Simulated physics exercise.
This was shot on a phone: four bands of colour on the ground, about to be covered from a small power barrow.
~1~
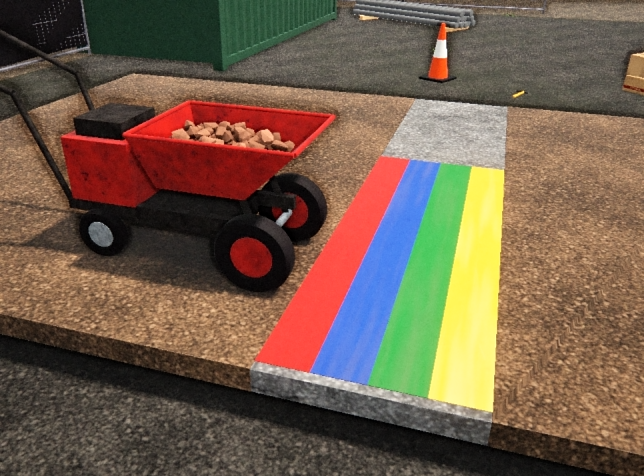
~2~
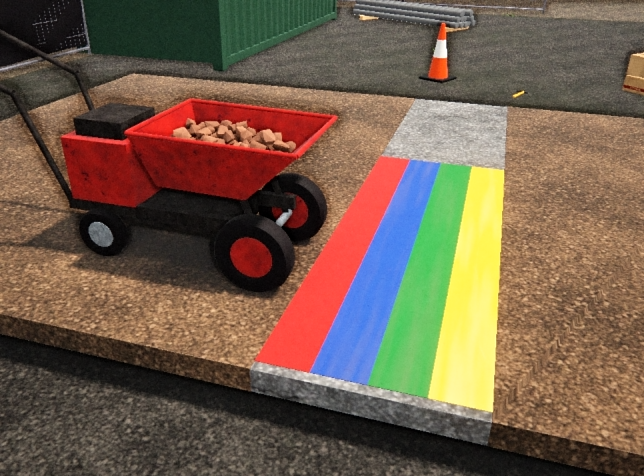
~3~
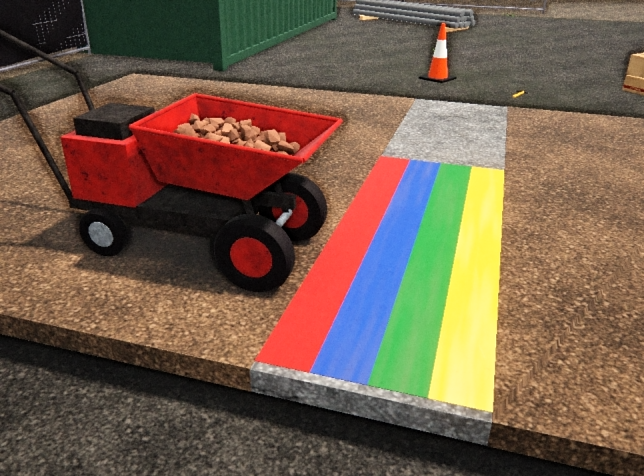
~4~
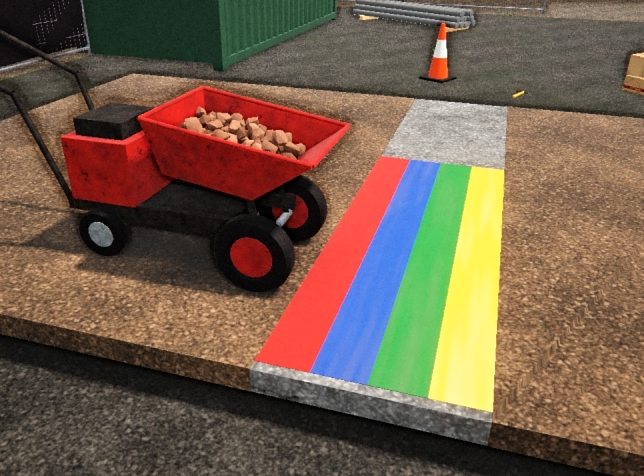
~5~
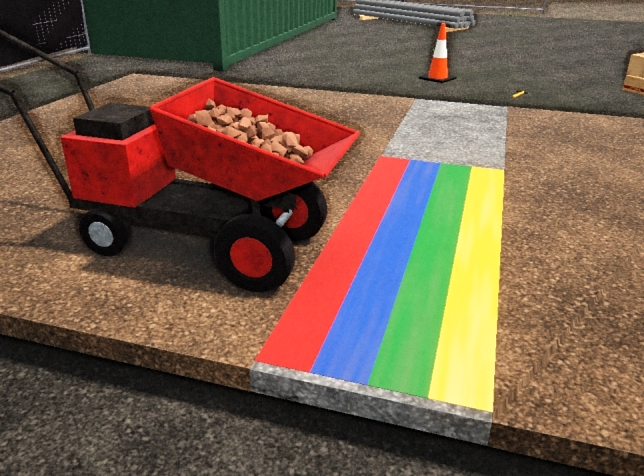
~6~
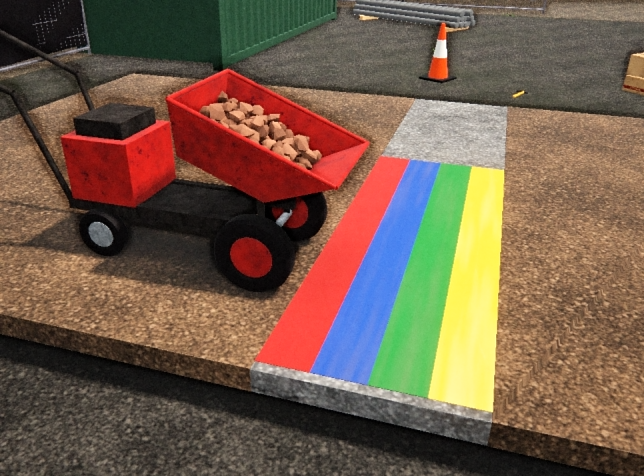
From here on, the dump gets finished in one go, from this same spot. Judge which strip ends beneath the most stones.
Beneath the most stones: The green strip.
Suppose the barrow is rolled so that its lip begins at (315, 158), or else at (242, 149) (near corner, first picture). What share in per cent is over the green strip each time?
You'd get 40 in a hundred the first time and 20 in a hundred the second.
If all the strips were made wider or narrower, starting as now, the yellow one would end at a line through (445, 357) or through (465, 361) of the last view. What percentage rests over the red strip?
I get 0 % for the first one and 0 % for the second.
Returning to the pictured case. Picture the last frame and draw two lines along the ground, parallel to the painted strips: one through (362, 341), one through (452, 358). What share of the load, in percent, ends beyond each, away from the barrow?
First 80 in a hundred, second 20 in a hundred.
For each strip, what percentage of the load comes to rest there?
The red strip takes 0 per cent, the blue strip 15, the green strip 40 and the yellow strip 15.
Soon, skip tipped steeply; all in the skip.
A while on, skip tipped right over; about two thirds in the skip; a small part over the blue strip; about a quarter over the green strip; a stray few over the yellow strip.
Towards the end, skip tipped right over; about a quarter in the skip; a small part over the blue strip; about a third over the green strip; about a quarter over the yellow strip; a small part off the paint.
Finally, skip tipped right over; about a quarter in the skip; none over the red strip; a small part over the blue strip; about a third over the green strip; about a quarter over the yellow strip; a small part off the paint.
